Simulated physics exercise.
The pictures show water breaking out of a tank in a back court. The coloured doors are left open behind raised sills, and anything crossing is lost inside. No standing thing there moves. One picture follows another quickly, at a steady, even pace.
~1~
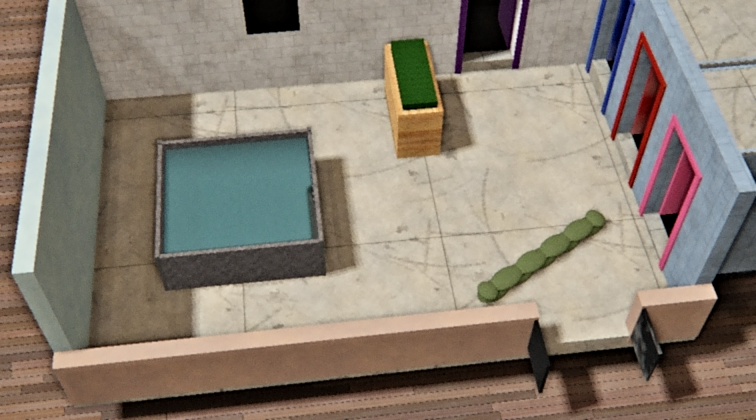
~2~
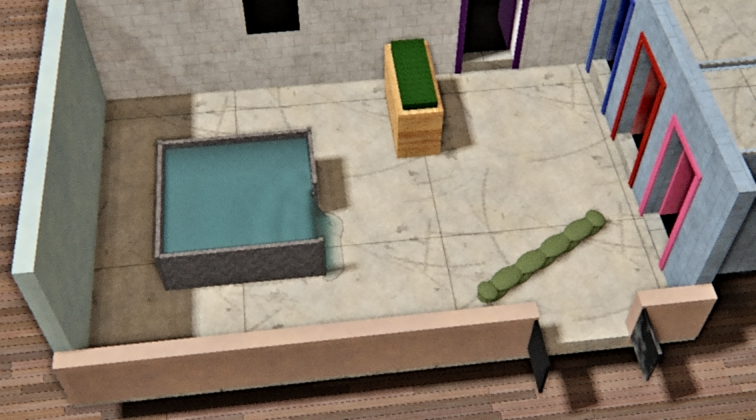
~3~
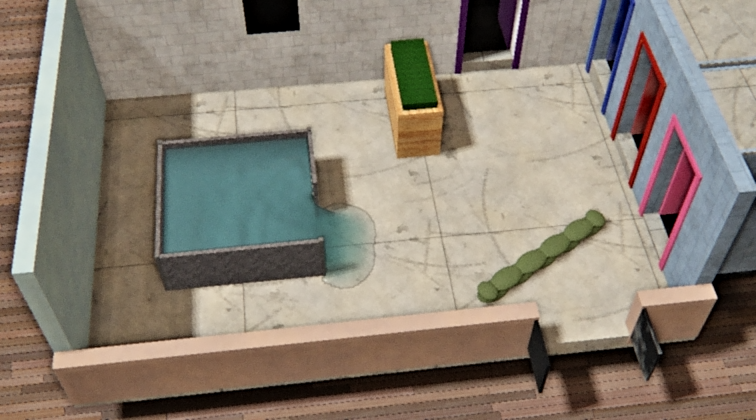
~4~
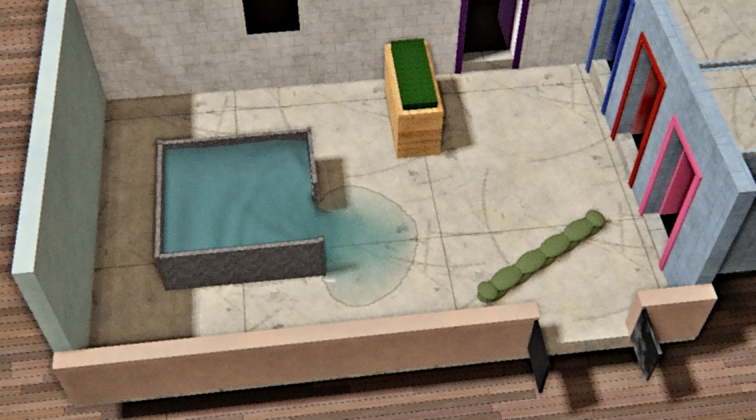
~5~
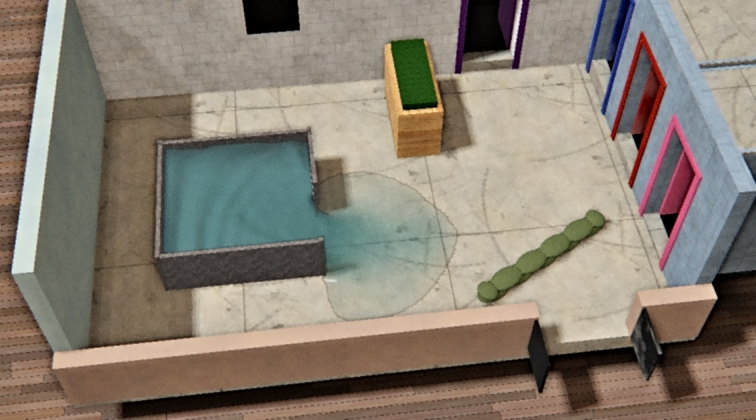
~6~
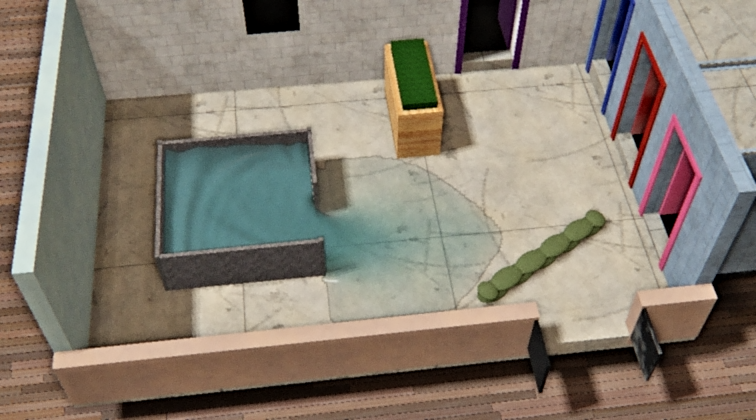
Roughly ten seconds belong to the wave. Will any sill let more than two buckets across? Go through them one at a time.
The red door does; the pink door does; the purple door does not; the blue door does not.
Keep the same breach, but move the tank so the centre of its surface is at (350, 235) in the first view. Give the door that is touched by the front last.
Answer: The purple-painted one.
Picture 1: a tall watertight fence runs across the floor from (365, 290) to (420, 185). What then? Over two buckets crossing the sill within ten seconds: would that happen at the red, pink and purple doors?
Here's how it goes: The red one remains below, the pink one remains below, the purple one remains below.
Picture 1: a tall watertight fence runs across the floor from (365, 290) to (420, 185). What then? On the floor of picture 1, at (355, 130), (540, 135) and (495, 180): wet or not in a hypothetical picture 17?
Results in order: Swamped / swamped / swamped.
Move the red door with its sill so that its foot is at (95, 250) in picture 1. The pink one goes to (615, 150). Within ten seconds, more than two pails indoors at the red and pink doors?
Note: Red does not reach the limit, pink beats the limit.
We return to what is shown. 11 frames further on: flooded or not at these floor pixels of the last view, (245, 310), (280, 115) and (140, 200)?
Result, in that order: Not wetted / not wetted / not wetted.
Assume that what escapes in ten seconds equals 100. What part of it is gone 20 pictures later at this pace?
Close to 30 out of every hundred.
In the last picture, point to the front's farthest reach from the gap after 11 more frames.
My estimate: Roughly (601, 107).
A moment on, water covers 30 % of the floor; the red door not reached, the pink door not reached, the purple door not reached, the blue door not reached.
Next, water covers 45 % of the floor; the red door under two buckets in, the pink door wet at the sill, nothing in, the purple door not reached, the blue door not reached.
Then, water covers 50 % of the floor; the red door far over two buckets in, the pink door over two buckets in, the purple door wet at the sill, nothing in, the blue door wet at the sill, nothing in.
Later, water covers 65 % of the floor; the red door far over two buckets in, the pink door far over two buckets in, the purple door wet at the sill, nothing in, the blue door wet at the sill, nothing in.
In the end, water covers 90 % of the floor; the red door far over two buckets in, the pink door far over two buckets in, the purple door wet at the sill, nothing in, the blue door wet at the sill, nothing in.
